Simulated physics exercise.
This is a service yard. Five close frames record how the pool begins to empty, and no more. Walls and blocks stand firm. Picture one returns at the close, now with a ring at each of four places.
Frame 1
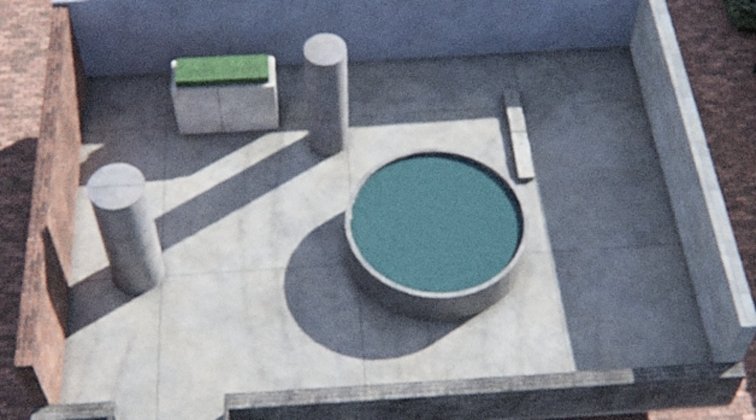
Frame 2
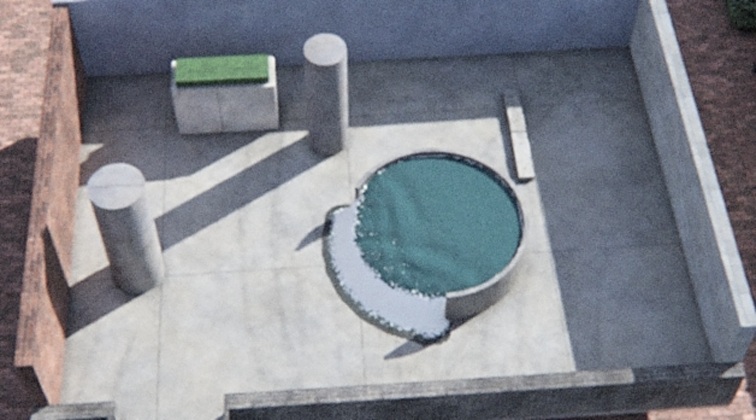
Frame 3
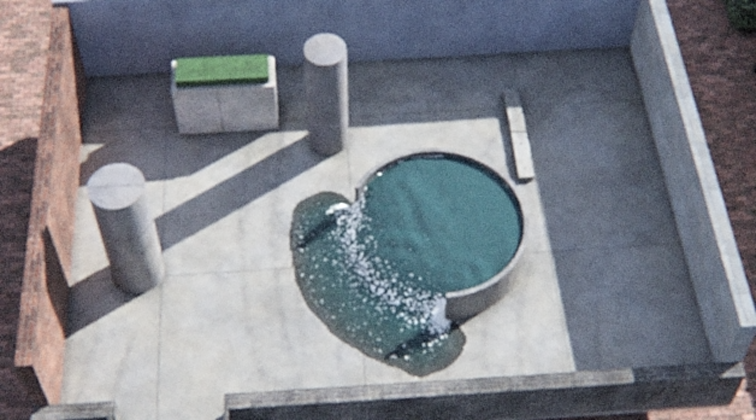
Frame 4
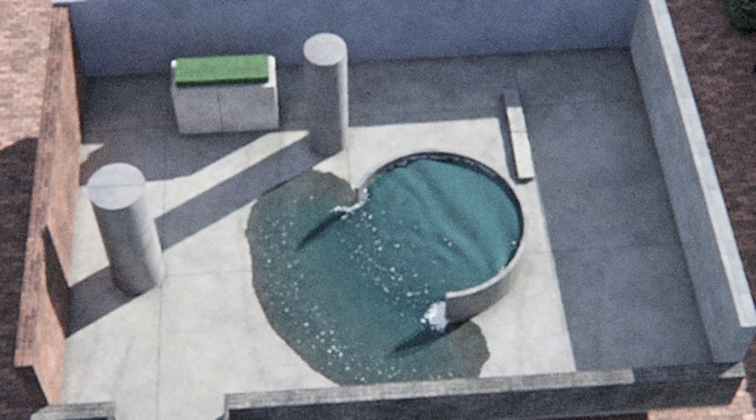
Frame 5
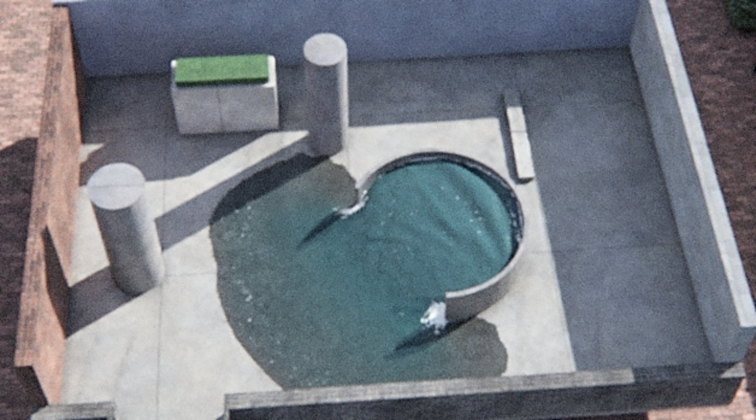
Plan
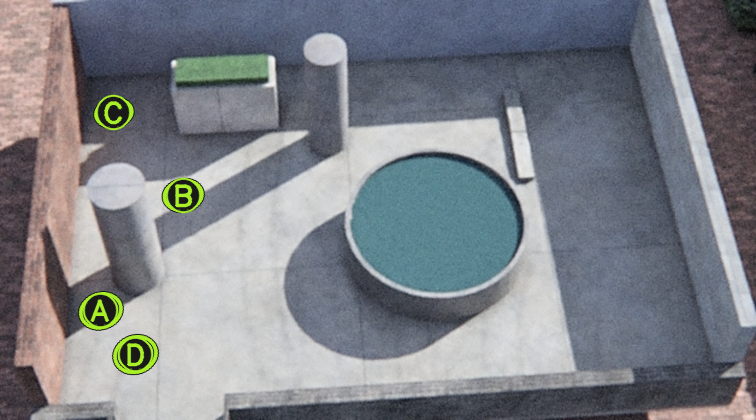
A walled service yard with a pale paved floor is seen from high above by a camera that stays still. A round pool of teal water stands right of centre, with two grey columns to its left, a green-topped block at the back left and a narrow pale slab at the right. The pool's lower-left wall opens, and water pours out in white froth and spreads left and down across the paving.
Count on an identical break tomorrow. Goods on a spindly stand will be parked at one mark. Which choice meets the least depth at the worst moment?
B beats the others.
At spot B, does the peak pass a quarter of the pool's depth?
No, it does not.
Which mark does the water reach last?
Spot C.
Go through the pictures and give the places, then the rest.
In the first frame, pool full, its middle at (437, 222); open gate at (171, 402).
In the second frame, 2 % of the ground under water, visible out to (337, 210).
In the third frame, 6 % of the ground under water, visible out to (314, 200).
In the fourth frame, 13 % of the ground under water, visible out to (283, 187).
In the fifth frame, 19 % of the ground under water, visible out to (235, 193).
In lime, A at (100, 310); B at (183, 195); C at (113, 112); D at (135, 354).
If A is chosen, the water peaks at about 50 % of the depth that stood in the pool.
If B is chosen, the water peaks at about 21 % of the depth that stood in the pool.
If C is chosen, the water peaks at about 45 % of the depth that stood in the pool.
If D is chosen, the water peaks at about 59 % of the depth that stood in the pool.
